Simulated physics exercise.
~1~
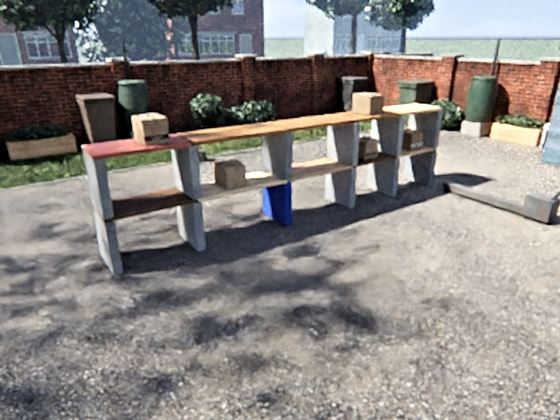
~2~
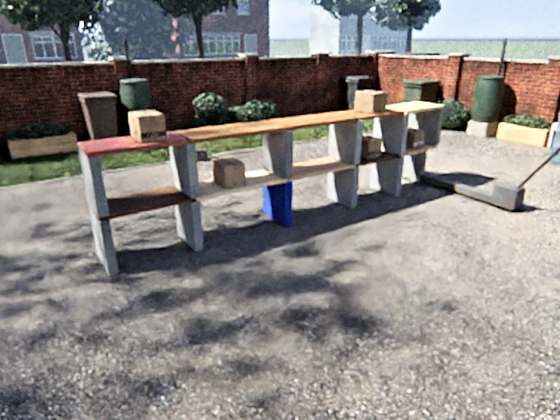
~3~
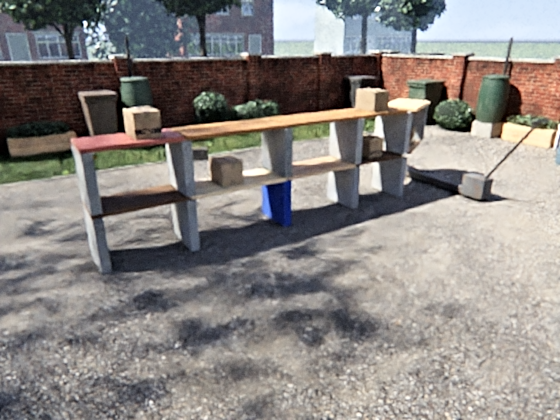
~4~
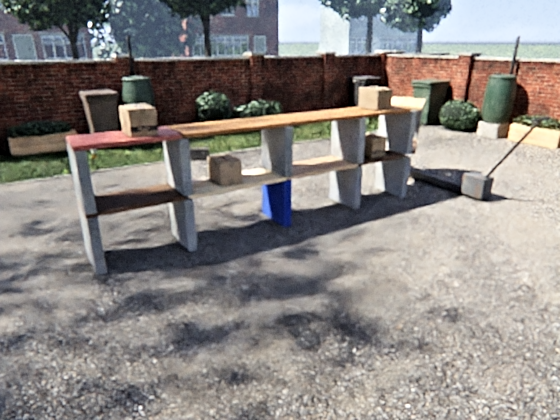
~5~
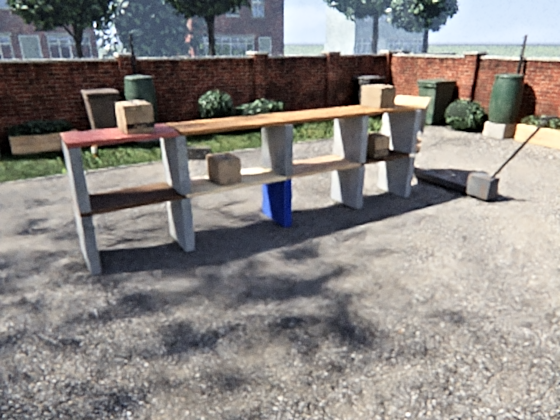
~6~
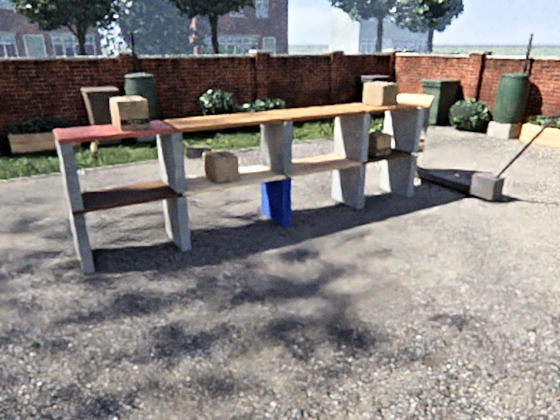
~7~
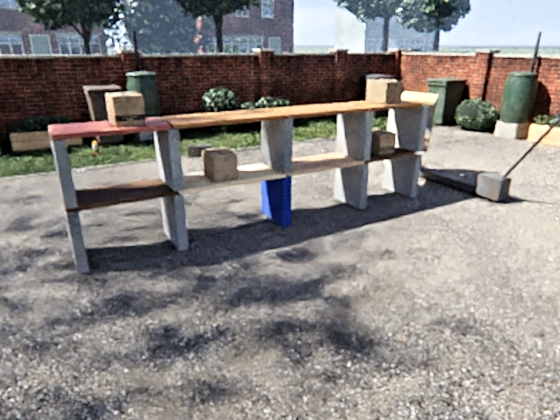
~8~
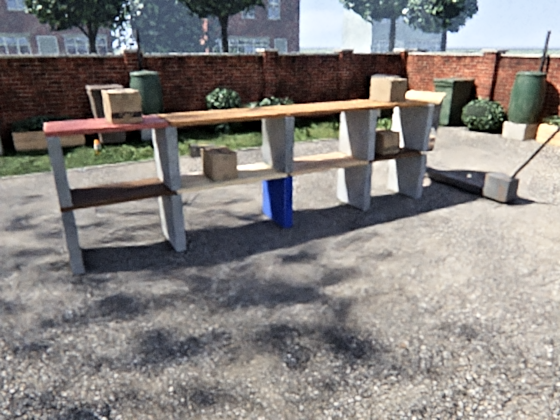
In a walled yard, a low gray jack slid left against the far right end of a makeshift two-level rack of boards and blocks holding cartons, nudging that end slightly before stopping, and the whole rack stayed standing as the view drifted sideways.
